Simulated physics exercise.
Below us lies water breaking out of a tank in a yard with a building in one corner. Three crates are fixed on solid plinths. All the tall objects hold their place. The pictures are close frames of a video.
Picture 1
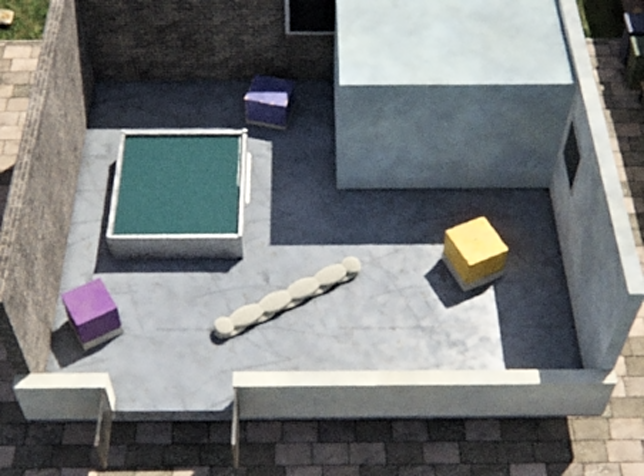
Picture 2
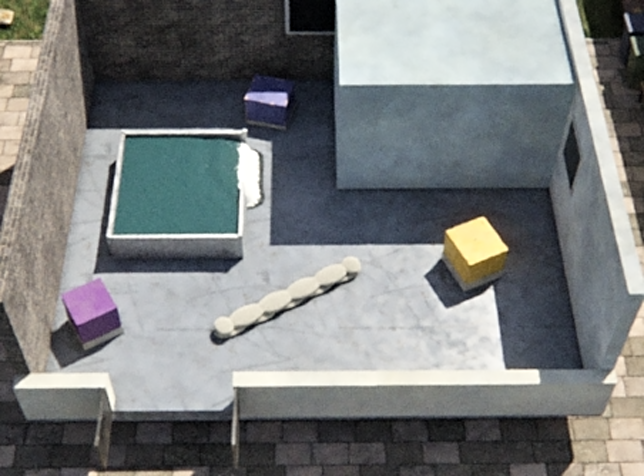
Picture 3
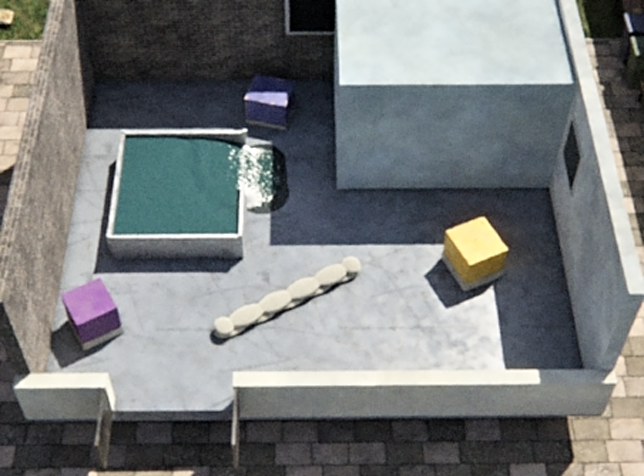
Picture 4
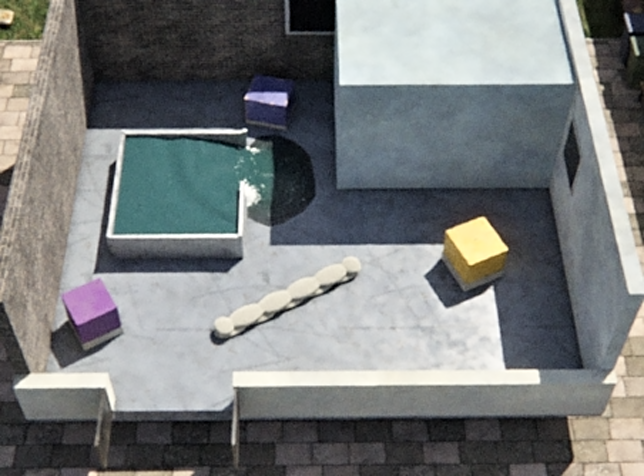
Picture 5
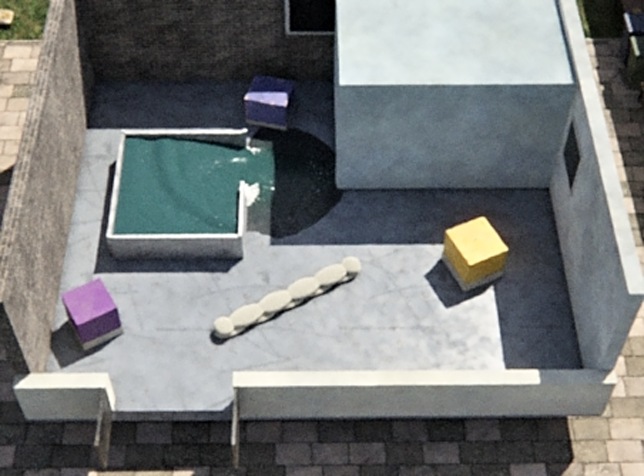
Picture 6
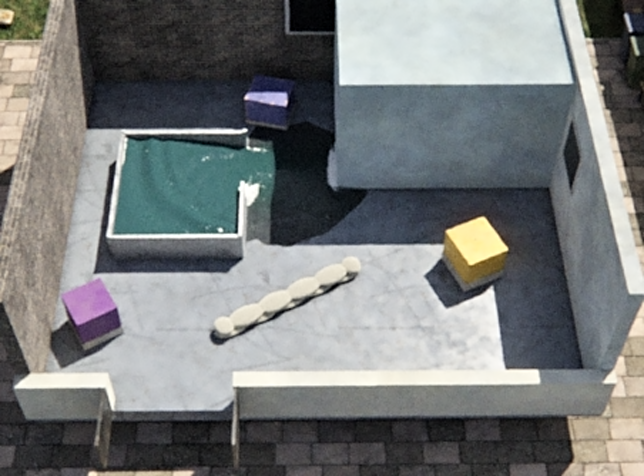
Water bursts through the right side of a square white-walled tank of green water in a walled yard, seen from high above by a still camera. A purple box sits behind the tank and another at lower left, with a pale knobbly bar at centre, a yellow box at right and a pale building at upper right. White foam spills first, then a dark sheet spreads rightward to the building and forward across the grey floor.
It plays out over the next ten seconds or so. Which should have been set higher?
One by one: The purple crate keeps dry; the yellow crate keeps dry; the blue crate is soaked.
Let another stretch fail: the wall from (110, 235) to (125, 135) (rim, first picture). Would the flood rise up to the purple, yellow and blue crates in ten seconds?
Purple is wetted; yellow escapes it; blue is wetted.
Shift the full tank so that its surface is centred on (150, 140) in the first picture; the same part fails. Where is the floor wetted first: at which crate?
The blue crate.
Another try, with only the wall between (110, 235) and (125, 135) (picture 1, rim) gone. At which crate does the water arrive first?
That is the purple one.
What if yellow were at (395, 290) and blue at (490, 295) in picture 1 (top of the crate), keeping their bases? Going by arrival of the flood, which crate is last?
I say the purple crate.
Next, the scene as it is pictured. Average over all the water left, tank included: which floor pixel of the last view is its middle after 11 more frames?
Close to (237, 187).
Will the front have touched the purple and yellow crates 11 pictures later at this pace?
My reading: Purple not yet; yellow already wet.
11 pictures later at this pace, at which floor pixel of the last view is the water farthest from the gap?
I would point to (513, 248).
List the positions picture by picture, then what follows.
In the first picture, still water in the water tank at (180, 185).
In the second picture, water pours out at (243, 172) and has run to (254, 153).
In the third picture, the front is at (273, 151), out from the gap at (243, 173).
In the fourth picture, water pours out at (243, 174) and has run to (309, 197).
In the fifth picture, water pours out at (243, 174) and has run to (339, 192).
In the sixth picture, water pours out at (243, 174) and has run to (359, 194).
A moment on, water covers 15 % of the floor; the purple crate not reached, the yellow crate not reached, the blue crate water round its plinth.
Next, water covers 25 % of the floor; the purple crate not reached, the yellow crate water round its plinth, the blue crate water round its plinth.
Then, water covers 45 % of the floor; the purple crate not reached, the yellow crate water round its plinth, the blue crate water round its plinth.
Later, water covers 70 % of the floor; the purple crate not reached, the yellow crate water round its plinth, the blue crate water round its plinth.
In the end, water covers 95 % of the floor; the purple crate stayed above the water, the yellow crate stayed above the water, the blue crate was topped.
